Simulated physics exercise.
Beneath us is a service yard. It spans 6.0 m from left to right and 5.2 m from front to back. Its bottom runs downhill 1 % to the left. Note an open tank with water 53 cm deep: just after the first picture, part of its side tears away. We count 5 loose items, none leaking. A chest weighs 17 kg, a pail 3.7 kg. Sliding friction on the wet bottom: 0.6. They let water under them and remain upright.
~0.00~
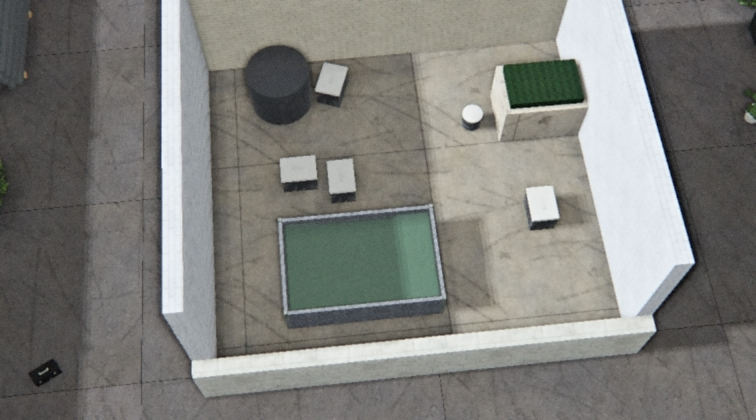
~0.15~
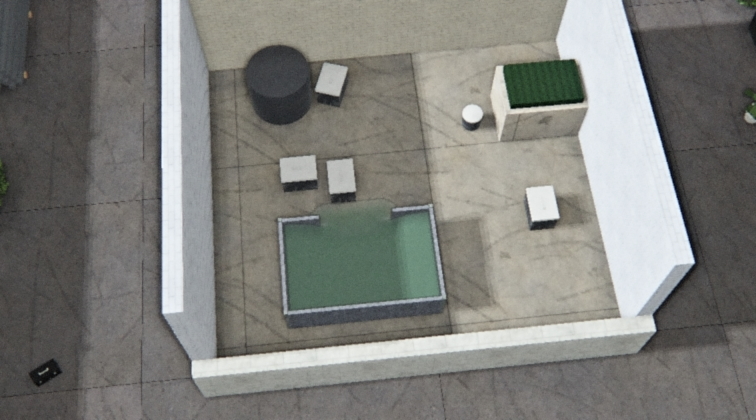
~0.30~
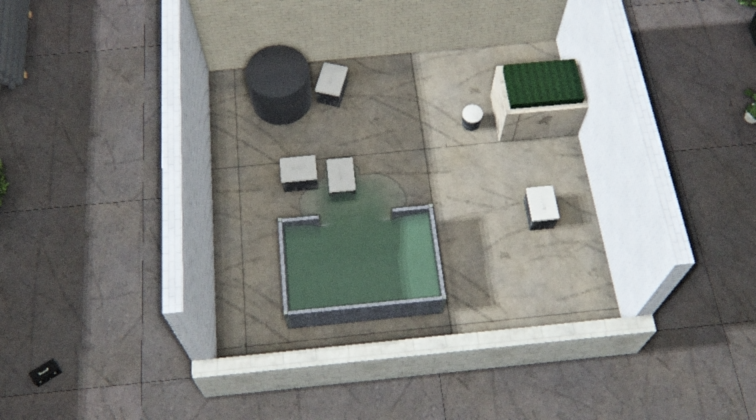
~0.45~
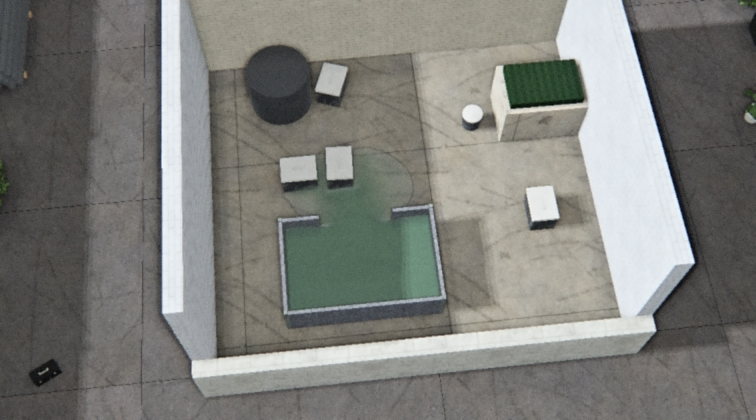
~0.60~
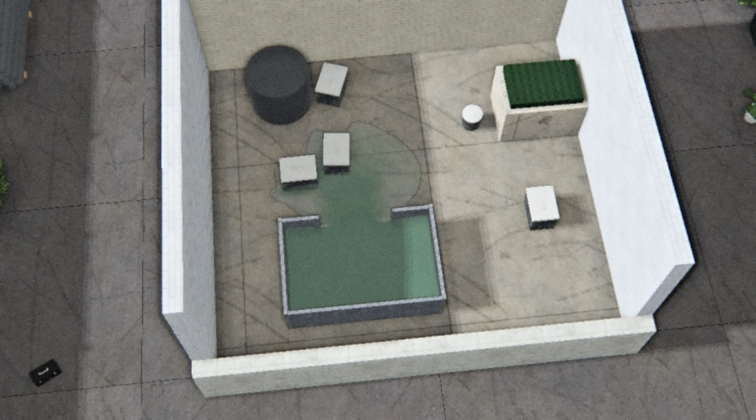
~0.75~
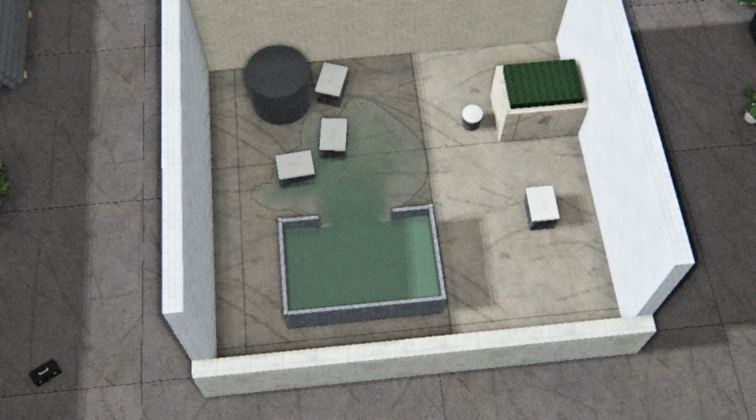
A walled service yard with a stained concrete floor is seen from high above by a still camera. A low tank of green water sits near the front wall, with two pale chests behind it, a dark cylinder and another box at back left, and a green-topped cabinet at right. The tank's back side breaks open, green water spreads backward, and the nearer chest slides back before its neighbour shifts slightly.
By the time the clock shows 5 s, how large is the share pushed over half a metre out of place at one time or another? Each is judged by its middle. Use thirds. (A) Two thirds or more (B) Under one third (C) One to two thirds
(C) One to two thirds.
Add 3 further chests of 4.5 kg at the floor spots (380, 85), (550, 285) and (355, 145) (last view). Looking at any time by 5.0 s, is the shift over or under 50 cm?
In the order asked: Above the mark; below the mark; above the mark.
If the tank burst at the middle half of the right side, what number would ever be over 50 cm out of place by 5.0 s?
Then 1 of them would.
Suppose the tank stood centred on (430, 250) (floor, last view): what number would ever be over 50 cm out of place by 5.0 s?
1.
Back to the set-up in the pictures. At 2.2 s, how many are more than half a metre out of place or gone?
That would be 2.
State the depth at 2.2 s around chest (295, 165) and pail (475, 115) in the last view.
9 and 3 cm.
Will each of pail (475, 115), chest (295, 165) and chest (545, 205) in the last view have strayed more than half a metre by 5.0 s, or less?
Within the mark, beyond the mark, within the mark.
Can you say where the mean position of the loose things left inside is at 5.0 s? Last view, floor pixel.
Somewhere near (423, 125).
After 1.1 s 2 of 5 are over 50 cm from their spots; 0 afloat.
After 2.2 s 2 of 5 are over 50 cm from their spots; 2 afloat.
After 3.5 s 2 of 5 are over 50 cm from their spots; 3 afloat.
After 5.0 s 3 of 5 are over 50 cm from their spots, and 3 have been at some point; 3 afloat.
